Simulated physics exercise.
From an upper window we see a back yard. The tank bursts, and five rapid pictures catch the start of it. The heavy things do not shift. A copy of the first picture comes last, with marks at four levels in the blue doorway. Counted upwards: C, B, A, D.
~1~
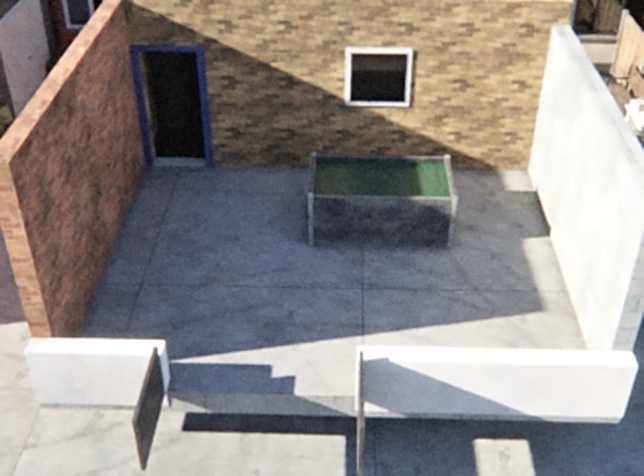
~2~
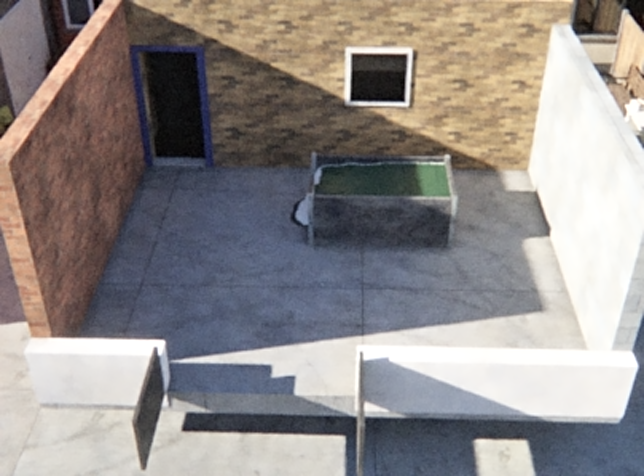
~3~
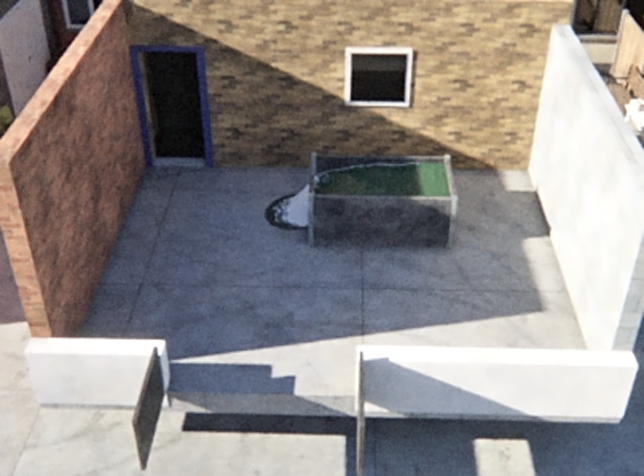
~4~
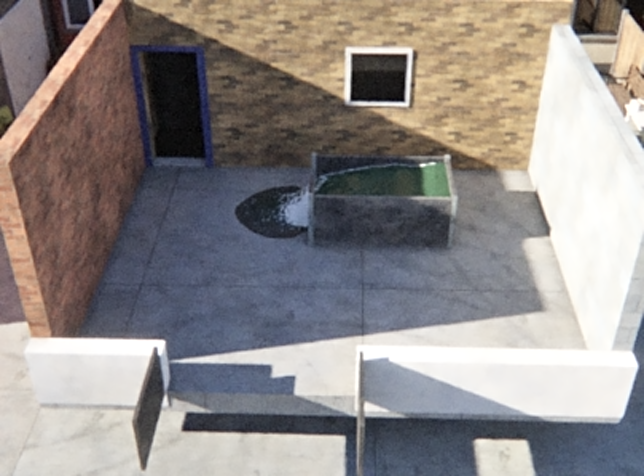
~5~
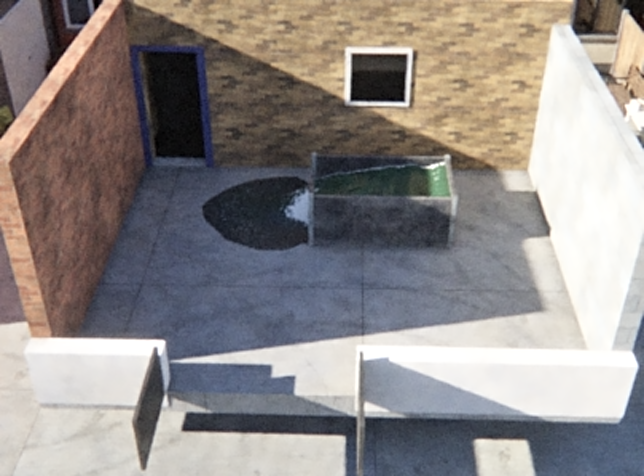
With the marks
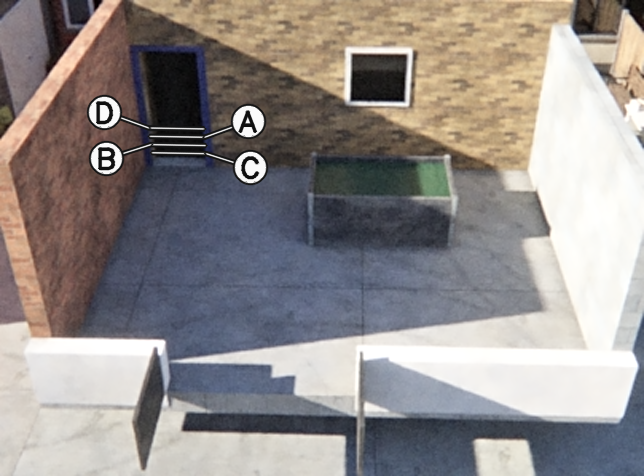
The clip opens on a walled back yard seen from above, with a tank of still green water near the brick wall. Water begins pouring from the tank's left side, foaming white at its base, and a dark wet patch spreads leftward across the concrete as the level inside drops.
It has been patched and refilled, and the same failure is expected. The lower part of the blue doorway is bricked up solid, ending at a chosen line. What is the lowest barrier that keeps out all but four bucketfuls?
The answer is mark C.
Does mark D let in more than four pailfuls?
No.
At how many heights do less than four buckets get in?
All four.
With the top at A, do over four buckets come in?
No, that is safe.
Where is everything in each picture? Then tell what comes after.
Water in the tank at rest, its middle at (381, 181); foot of the blue doorway at (180, 166); open gate at (261, 340).
Water covers 1 % of the ground and shows as far out as (303, 222).
Water covers 2 % of the ground and shows as far out as (272, 218).
Water covers 4 % of the ground and shows as far out as (243, 206).
Water covers 8 % of the ground and shows as far out as (213, 202).
On the marked copy, A at (177, 136); B at (178, 145); C at (179, 153); D at (176, 128); from the bottom up C, B, A, D.
With A, nothing gets over.
With B, nothing gets over.
With C, a splash gets over, under a bucket.
With D, nothing gets over.
